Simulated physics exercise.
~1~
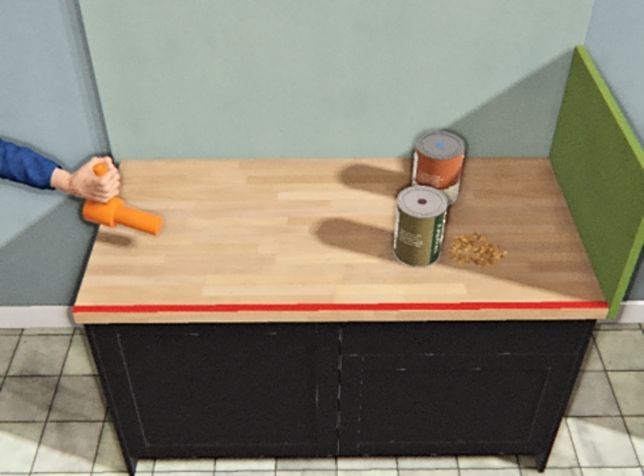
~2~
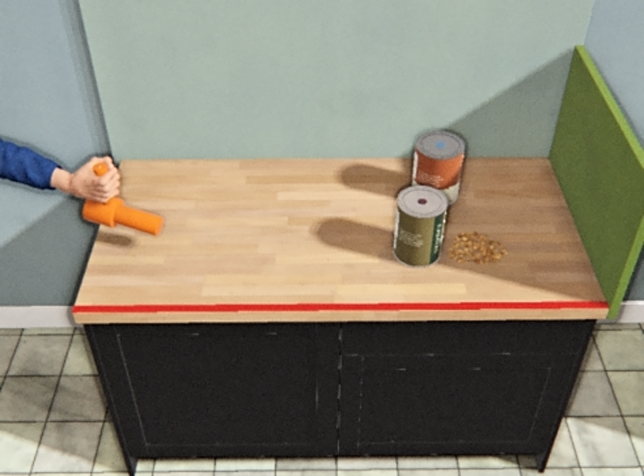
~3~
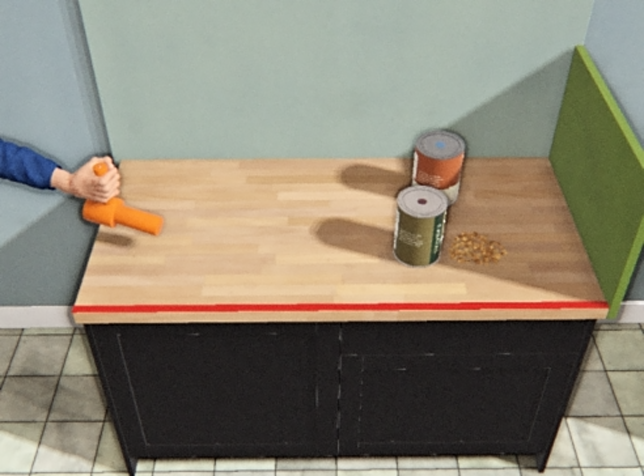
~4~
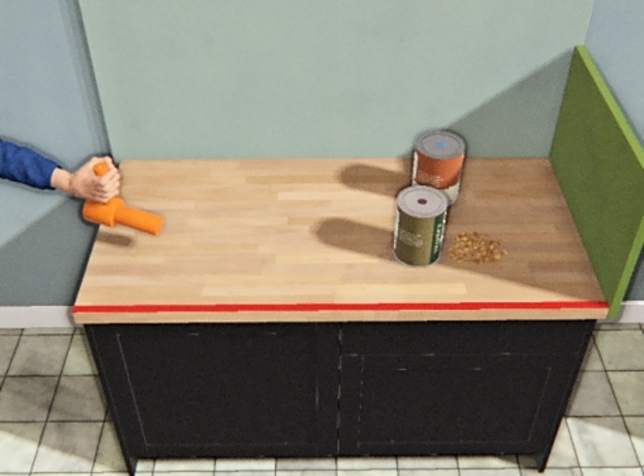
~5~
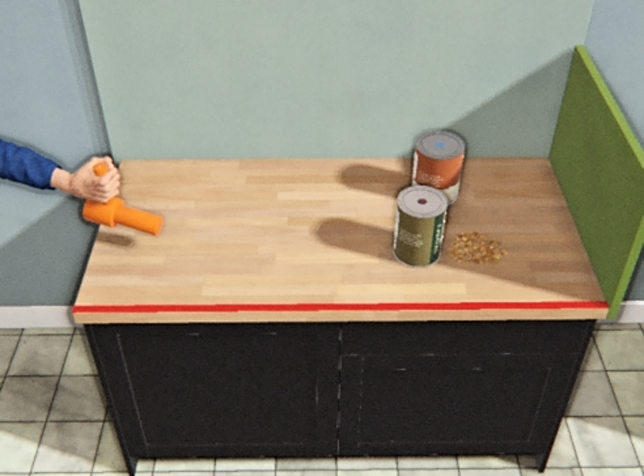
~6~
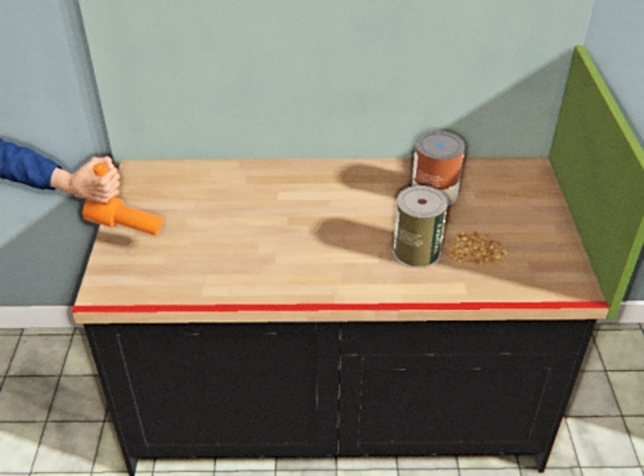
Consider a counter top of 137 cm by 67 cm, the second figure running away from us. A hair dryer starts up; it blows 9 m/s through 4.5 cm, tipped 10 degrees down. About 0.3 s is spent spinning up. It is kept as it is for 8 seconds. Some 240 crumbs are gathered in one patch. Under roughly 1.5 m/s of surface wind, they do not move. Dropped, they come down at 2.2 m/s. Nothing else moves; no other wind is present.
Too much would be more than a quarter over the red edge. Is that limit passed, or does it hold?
In the end the limit holds.
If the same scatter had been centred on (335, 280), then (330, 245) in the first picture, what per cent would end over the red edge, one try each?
Taking the two spots in order, I'd say around 60 percent and then 1 percent.
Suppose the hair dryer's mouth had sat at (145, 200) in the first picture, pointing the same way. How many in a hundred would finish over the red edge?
0 per cent.
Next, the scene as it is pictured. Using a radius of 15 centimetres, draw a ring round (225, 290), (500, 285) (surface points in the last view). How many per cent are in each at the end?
Estimates in listed order: 0 %; 60 %.
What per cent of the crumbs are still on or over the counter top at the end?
About 100 per cent.
Then, 1.2 s after the last picture, 34 % are on the move or not yet settled, 0 % are over the red edge; the middle of those still in play is near (476, 249).
Then, 2.2 s after the last picture, 33 % are on the move or not yet settled, 0 % are over the red edge; the middle of those still in play is near (476, 249).
Then, 4.1 s after the last picture, 32 % are on the move or not yet settled, 0 % are over the red edge; the middle of those still in play is near (476, 249).
Then, 7.7 s after the last picture, at the end, 0 % are over the red edge; the middle of those still in play is near (479, 248).
